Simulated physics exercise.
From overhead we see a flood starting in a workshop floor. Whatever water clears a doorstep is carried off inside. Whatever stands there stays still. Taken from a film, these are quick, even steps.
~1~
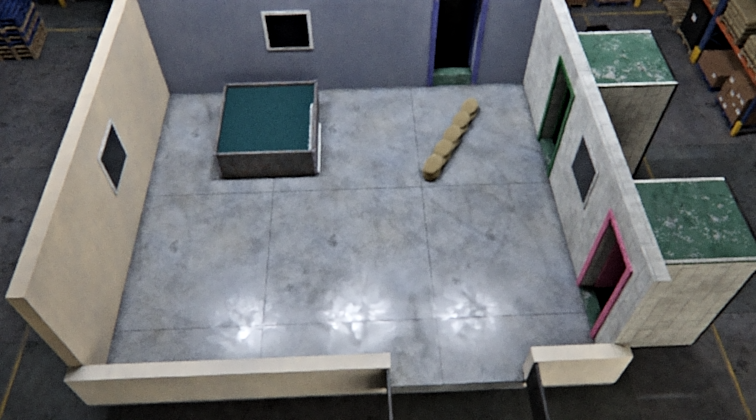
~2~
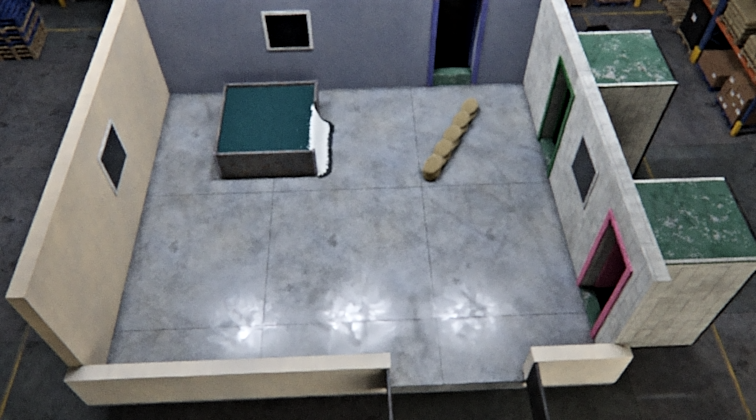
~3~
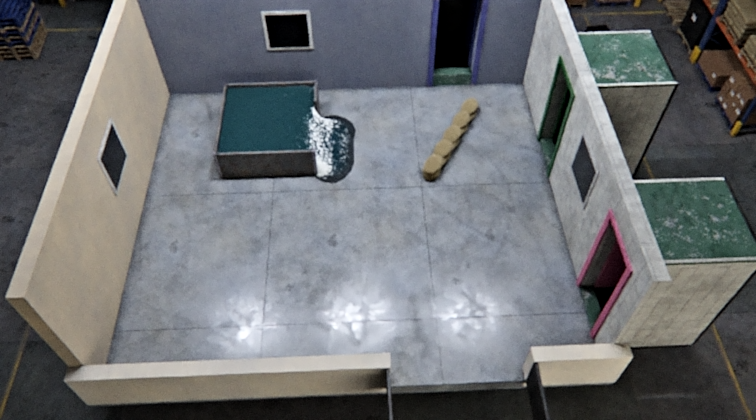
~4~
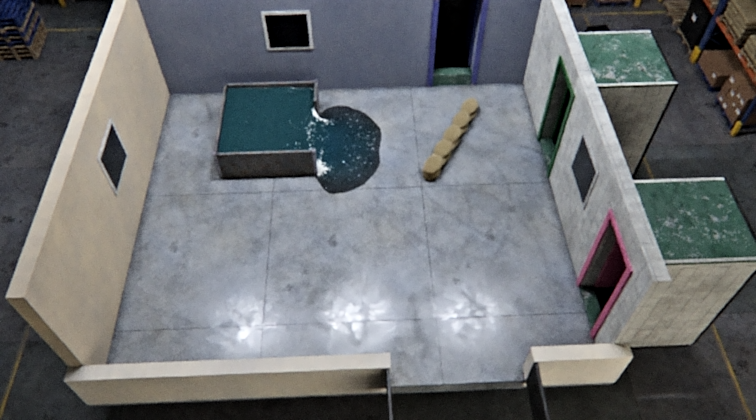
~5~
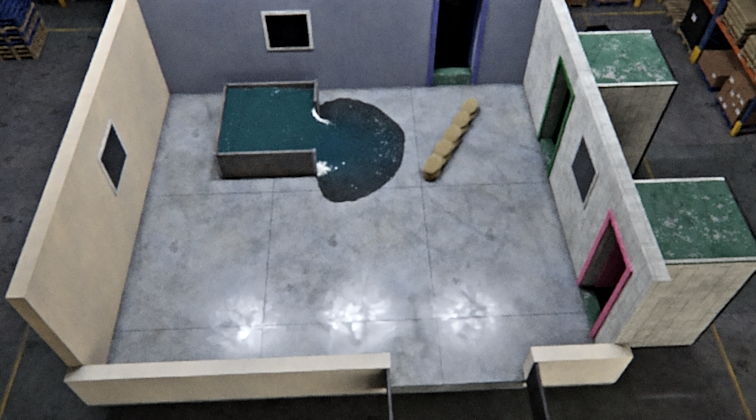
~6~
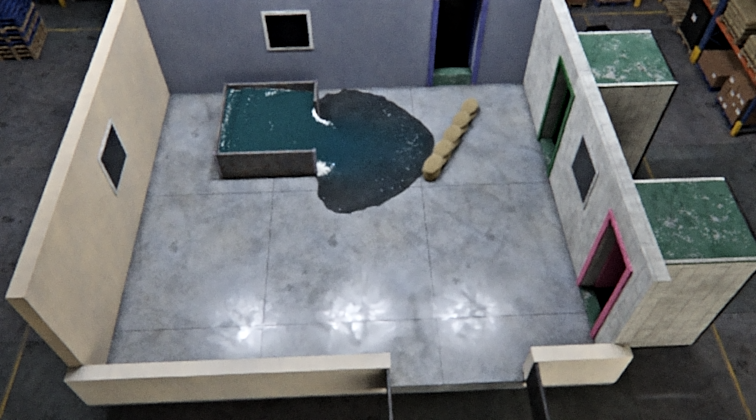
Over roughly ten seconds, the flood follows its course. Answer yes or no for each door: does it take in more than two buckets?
Green door: No; blue door: No; pink door: Yes.
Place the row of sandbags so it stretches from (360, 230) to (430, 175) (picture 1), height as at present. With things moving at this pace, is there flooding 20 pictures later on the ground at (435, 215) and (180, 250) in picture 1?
I'd call it left untouched for the first and left untouched for the second.
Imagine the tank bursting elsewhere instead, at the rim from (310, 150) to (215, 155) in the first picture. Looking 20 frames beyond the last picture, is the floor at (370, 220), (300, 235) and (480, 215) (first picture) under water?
Soaked, soaked, untouched.
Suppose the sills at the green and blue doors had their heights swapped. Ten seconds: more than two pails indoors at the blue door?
With the sills exchanged, the blue door beats the cutoff.
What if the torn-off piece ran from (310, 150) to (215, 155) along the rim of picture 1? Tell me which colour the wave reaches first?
The pink-painted one.
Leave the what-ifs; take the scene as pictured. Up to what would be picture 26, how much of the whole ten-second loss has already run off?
I'd estimate close to 0 per cent.
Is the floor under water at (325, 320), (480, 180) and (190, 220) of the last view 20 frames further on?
Point by point: Not yet wet, not yet wet, not yet wet.
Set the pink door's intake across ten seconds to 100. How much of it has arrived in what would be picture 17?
Roughly 0 percent.
A moment on, water covers 20 % of the floor; the green door not reached, the blue door not reached, the pink door not reached.
Next, water covers 25 % of the floor; the green door not reached, the blue door wet at the sill, nothing in, the pink door not reached.
Then, water covers 40 % of the floor; the green door wet at the sill, nothing in, the blue door under two buckets in, the pink door under two buckets in.
Later, water covers 55 % of the floor; the green door wet at the sill, nothing in, the blue door under two buckets in, the pink door over two buckets in.
In the end, water covers 75 % of the floor; the green door wet at the sill, nothing in, the blue door under two buckets in, the pink door over two buckets in.
